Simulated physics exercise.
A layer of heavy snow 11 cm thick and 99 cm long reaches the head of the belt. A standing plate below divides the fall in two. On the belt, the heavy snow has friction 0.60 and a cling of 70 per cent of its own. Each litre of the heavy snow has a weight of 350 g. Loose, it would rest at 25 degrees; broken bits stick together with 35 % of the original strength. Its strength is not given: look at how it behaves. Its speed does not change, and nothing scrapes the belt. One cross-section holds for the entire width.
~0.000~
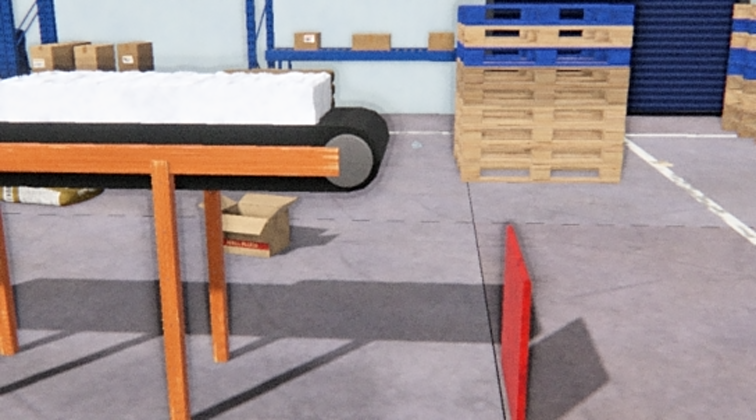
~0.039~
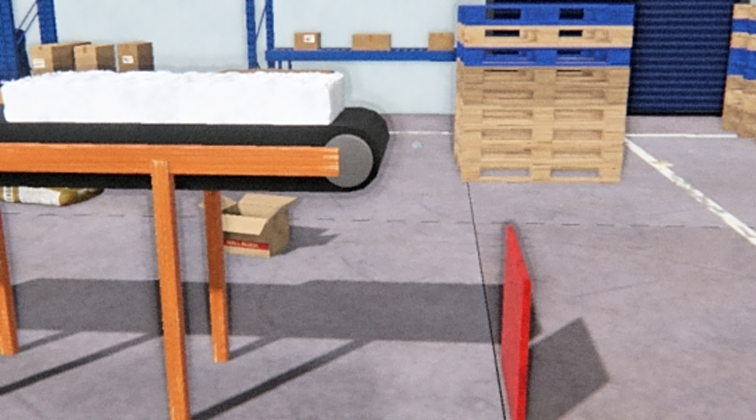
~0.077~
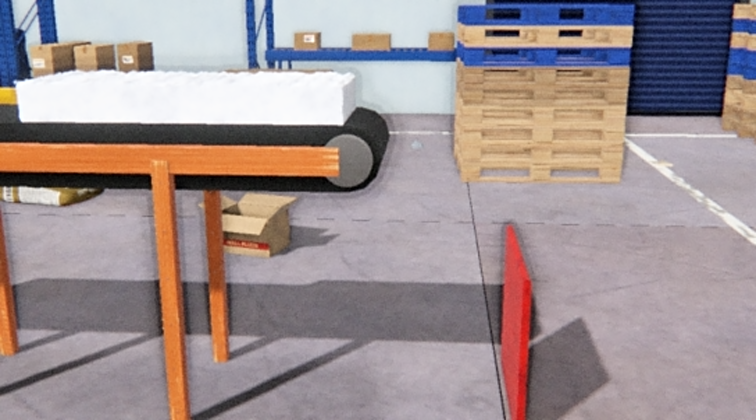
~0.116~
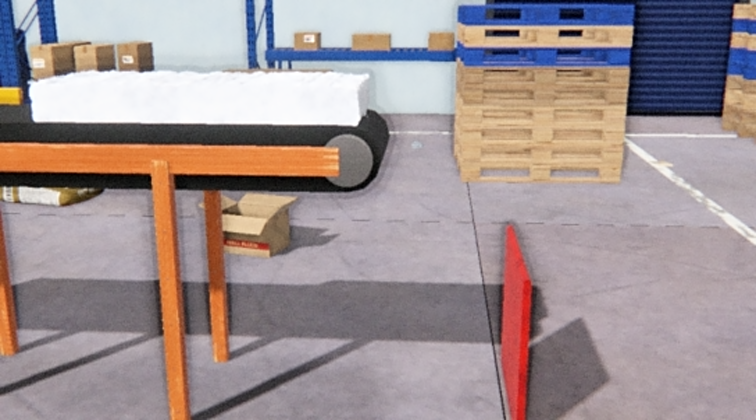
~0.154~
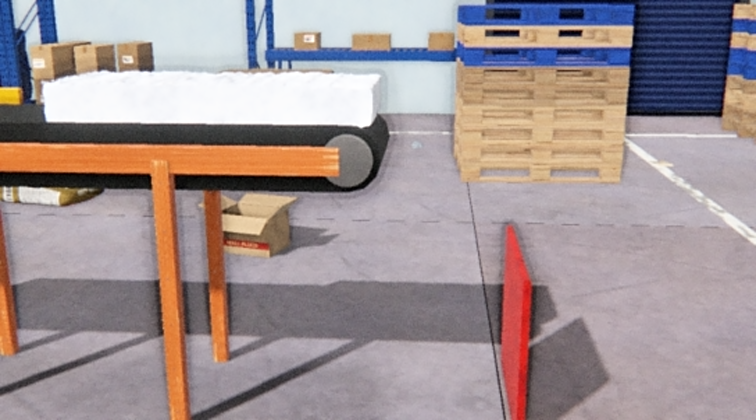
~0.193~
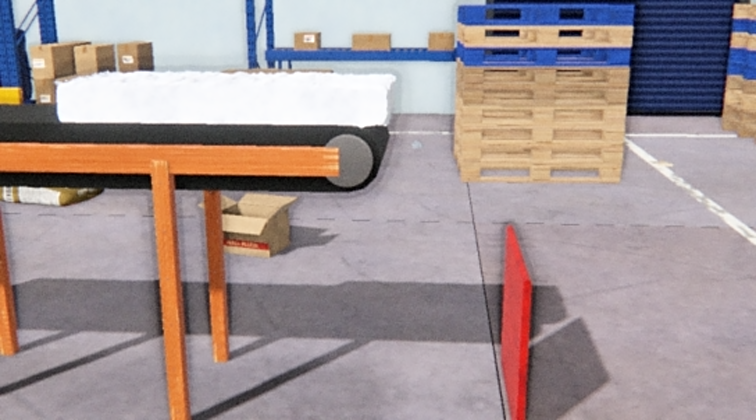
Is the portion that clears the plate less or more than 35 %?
It should come out smaller than 35 percent.
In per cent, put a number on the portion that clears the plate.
That share is some 0 percent.
After 0.45 s, 0 % is beyond the plate's line.
After 0.76 s, 0 % is beyond the plate's line.
After 1.07 s, 0 % is beyond the plate's line.
After 1.38 s, 0 % is beyond the plate's line.
After 2.56 s, at the end, 0 % is beyond the plate's line.
